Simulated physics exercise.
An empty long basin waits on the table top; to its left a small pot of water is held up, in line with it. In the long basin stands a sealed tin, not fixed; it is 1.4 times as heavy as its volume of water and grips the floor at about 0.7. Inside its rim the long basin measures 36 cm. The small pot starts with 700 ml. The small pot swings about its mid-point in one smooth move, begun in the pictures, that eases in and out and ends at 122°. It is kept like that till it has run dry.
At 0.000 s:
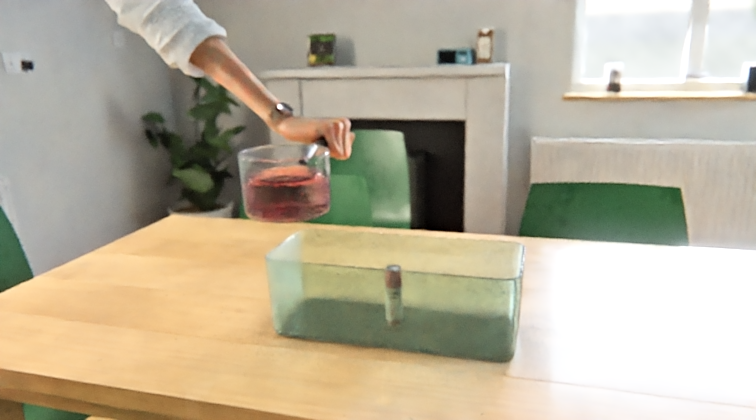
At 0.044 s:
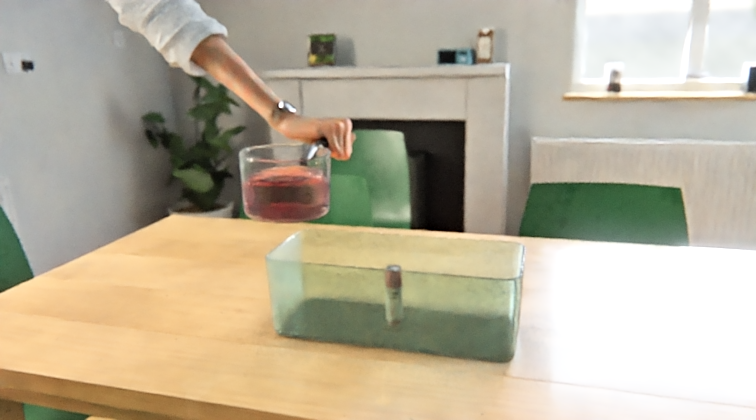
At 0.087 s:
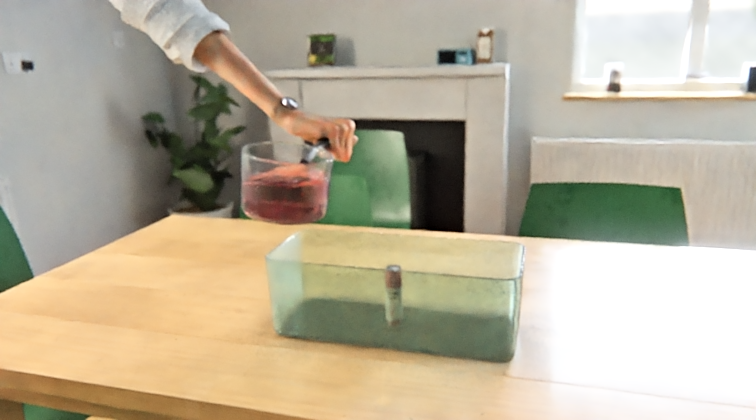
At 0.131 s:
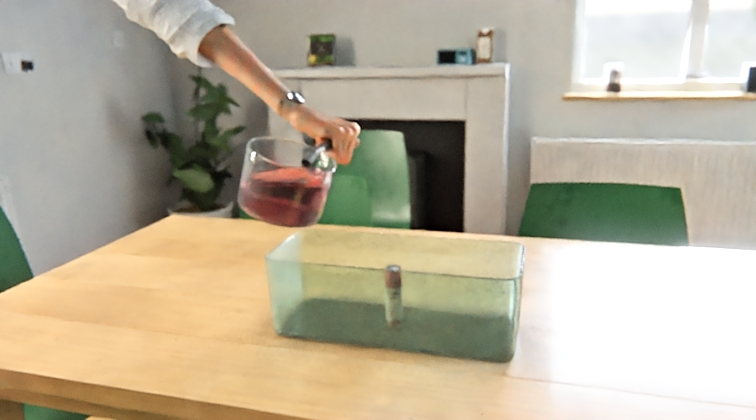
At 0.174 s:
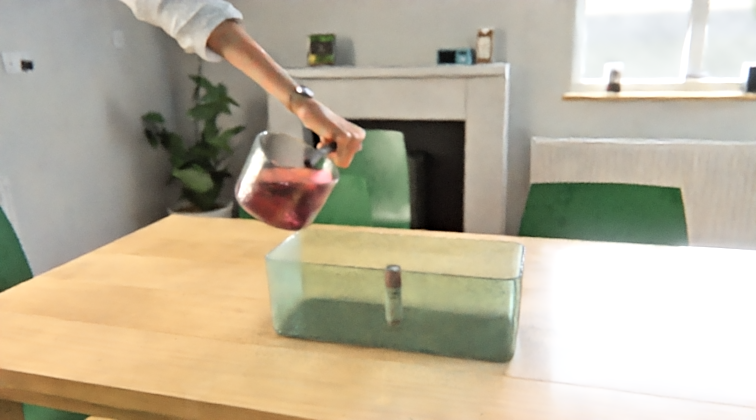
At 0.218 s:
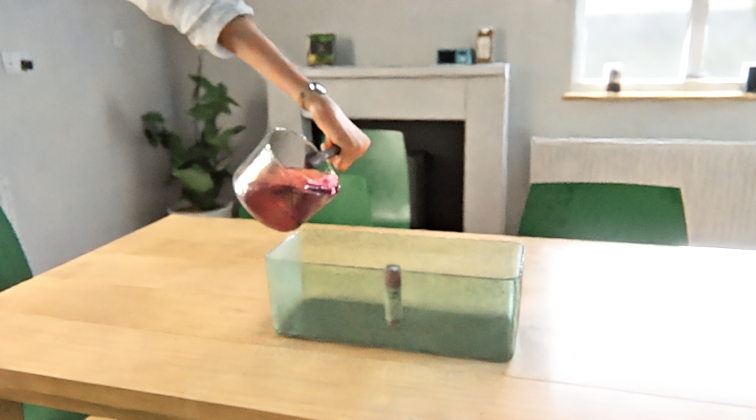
A hand holds a clear pot of red liquid and tilts it rightward above a long basin.
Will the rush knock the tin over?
It stays up.
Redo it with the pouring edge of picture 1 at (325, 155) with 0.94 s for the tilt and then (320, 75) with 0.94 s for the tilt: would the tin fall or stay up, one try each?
First it keeps standing; then it topples.
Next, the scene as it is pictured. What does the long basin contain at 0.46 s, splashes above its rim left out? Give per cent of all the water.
Some 56 per cent.
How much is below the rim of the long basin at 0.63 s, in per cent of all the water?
Some 96 per cent.
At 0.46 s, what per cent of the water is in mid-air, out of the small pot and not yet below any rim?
About 22 per cent.
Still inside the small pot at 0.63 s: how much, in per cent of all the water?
About 2 per cent.
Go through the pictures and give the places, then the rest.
Tilt 0°; pouring edge (326, 155); surface from (251, 172) to (327, 176); the long basin's rim runs from (283, 244) to (523, 262); the tin's top is at (394, 270), in the first frame.
Tilt 2°; pouring edge (327, 156); surface from (251, 172) to (327, 176), in the second frame.
Tilt 9°; pouring edge (330, 162); surface from (251, 173) to (328, 177), in the third frame.
Tilt 19°; pouring edge (333, 171); surface from (250, 174) to (330, 178), in the fourth frame.
Tilt 32°; pouring edge (335, 182); surface from (247, 173) to (333, 181), in the fifth frame.
Tilt 47°; pouring edge (334, 196); surface from (245, 167) to (331, 183); 1 per cent is over the edge, in the sixth frame.
After 0.46 s the tilt is 119° and 23 per cent is still to pour; the tin stands where it began.
After 0.63 s the tilt is 122° and 2 per cent is still to pour; the tin stands where it began.
After 0.81 s the tilt is 122° and 0 per cent is still to pour; the tin stands where it began.
After 1.01 s the tilt is 122° and 0 per cent is still to pour; the tin stands where it began.
In the end the tin stands where it began.
